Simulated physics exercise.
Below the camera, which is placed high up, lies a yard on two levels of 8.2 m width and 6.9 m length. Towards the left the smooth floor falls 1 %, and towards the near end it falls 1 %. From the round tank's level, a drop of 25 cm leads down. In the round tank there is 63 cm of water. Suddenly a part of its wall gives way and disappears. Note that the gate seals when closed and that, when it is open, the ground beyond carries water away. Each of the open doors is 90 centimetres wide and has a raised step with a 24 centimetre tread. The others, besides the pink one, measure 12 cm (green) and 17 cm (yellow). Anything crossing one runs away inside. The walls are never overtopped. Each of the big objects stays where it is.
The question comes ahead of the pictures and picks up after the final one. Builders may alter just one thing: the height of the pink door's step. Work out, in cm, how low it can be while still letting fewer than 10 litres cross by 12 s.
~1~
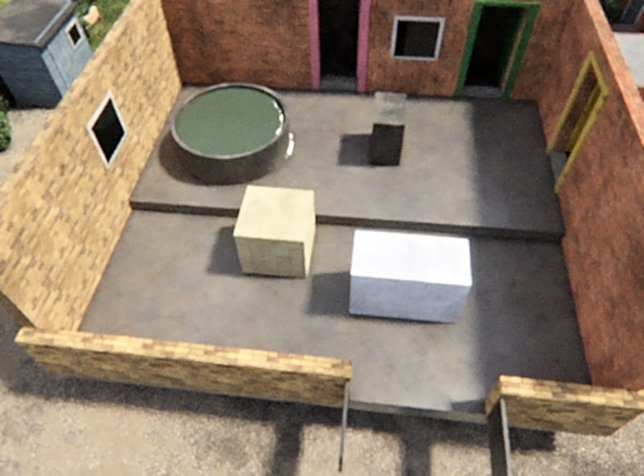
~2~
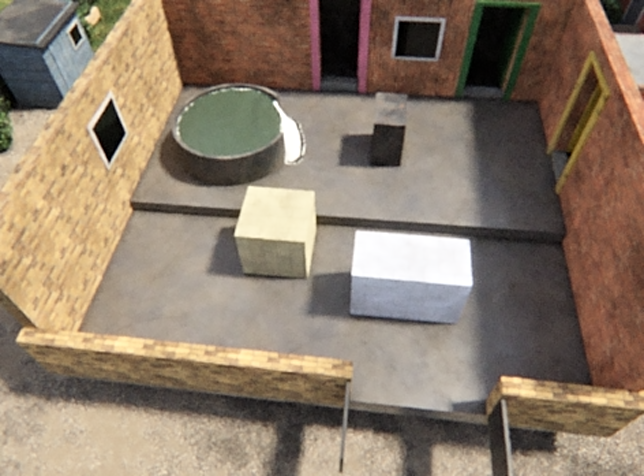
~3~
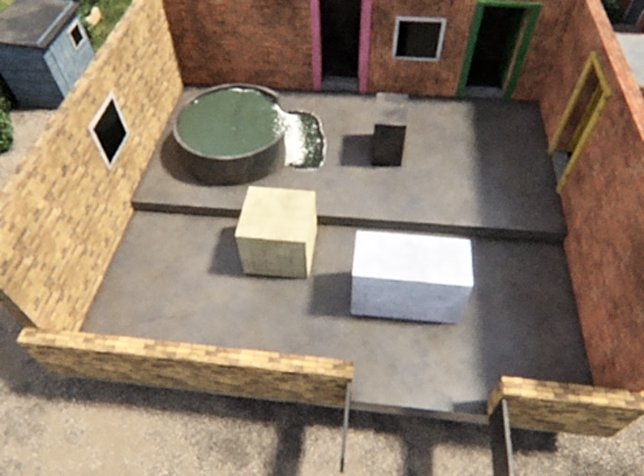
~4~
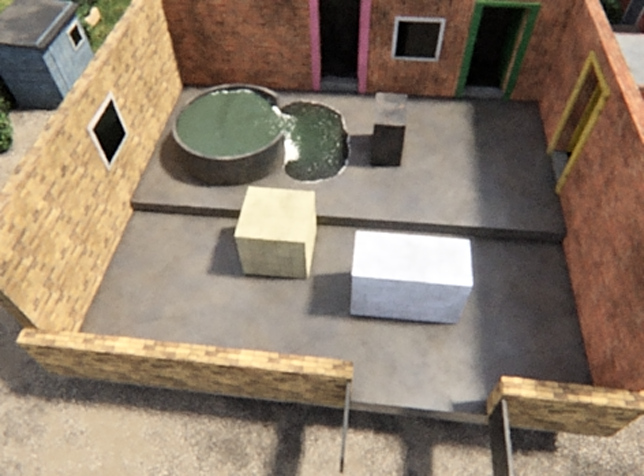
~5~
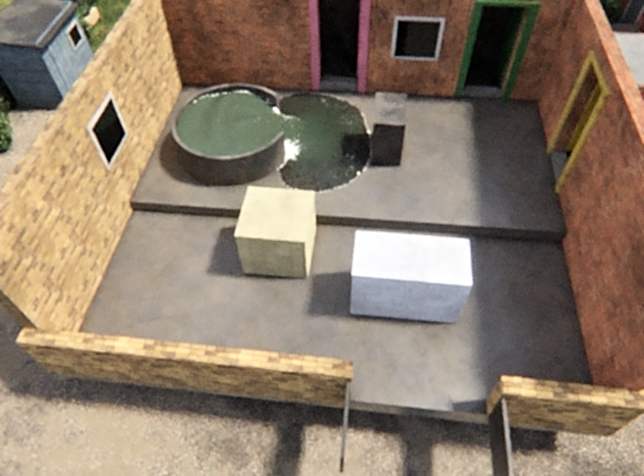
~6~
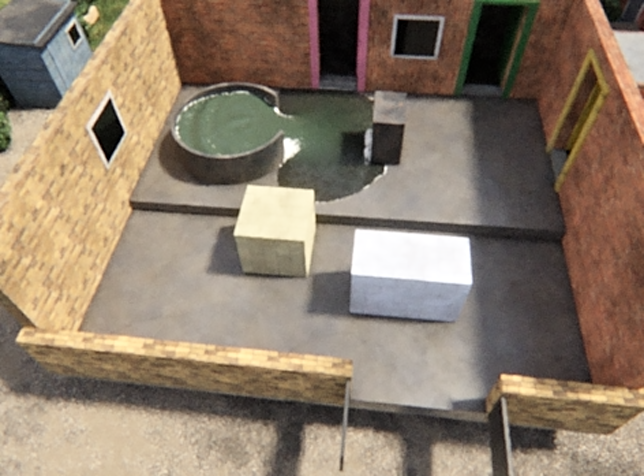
No lower than about 15 cm.
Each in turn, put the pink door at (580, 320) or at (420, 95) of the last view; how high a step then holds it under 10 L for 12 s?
7.0 and 17 cm.
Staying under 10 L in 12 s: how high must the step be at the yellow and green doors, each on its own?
About 7.5 cm at yellow and about 7.5 cm at green.
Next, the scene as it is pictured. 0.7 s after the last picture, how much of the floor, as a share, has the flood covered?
Roughly 20 percent.
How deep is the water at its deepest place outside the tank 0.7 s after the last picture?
Max depth: Around 35 cm.
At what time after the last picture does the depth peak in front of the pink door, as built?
1.0 s.
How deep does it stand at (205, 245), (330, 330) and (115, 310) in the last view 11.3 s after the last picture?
Taking the spots in order: About 1, 6 and 9 centimetres.
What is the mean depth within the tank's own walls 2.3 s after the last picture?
The average depth is some 27 cm.
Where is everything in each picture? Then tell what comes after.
The round tank at (231, 121) is whole and still, 63 cm deep; the pink door at (339, 51) is dry, in the first picture.
Water pours out at (288, 133) and has run 0.3 m, to (300, 156); about 8 cm deep outside, 63 cm at the back, in the second picture.
The front is at (316, 121), 0.7 m from the gap at (288, 134); 1.0 m2 of floor is wet, 63 cm left at the back, in the third picture.
The gap is at (288, 135), the front 1.2 m out at (338, 117); the back of the round tank holds 63 cm, in the fourth picture.
The front is at (357, 112), 1.7 m from the gap at (287, 134); 4.1 m2 of floor is wet, 63 cm left at the back, in the fifth picture.
The front is at a hidden place, 2.1 m from the gap at (287, 133); 5.5 m2 of floor is wet, 58 cm left at the back; water is at the pink door at (339, 50), in the sixth picture.
Then, 0.7 s after the last picture water covers 20 % of the floor, deepest (35 cm) near (367, 145); 15 cm at the pink door, 0 litres in over its 20 cm step.
Then, 2.3 s after the last picture water covers 40 % of the floor, deepest (27 cm) near (538, 120); 15 cm at the pink door, 0 litres in over its 20 cm step.
Then, 11.3 s after the last picture water covers 90 % of the floor, deepest (12 cm) near (89, 306); 3 cm at the pink door, 1 litre in over its 20 cm step.
At the pink door as built, the water peaked near 20 cm, 0.9 s after the last picture.
Run again over the same 12 s with other heights there, 15 litres in over 14 cm, 5 litres over 16.5 cm. The limit of 10 litres is kept from about 15 cm up.
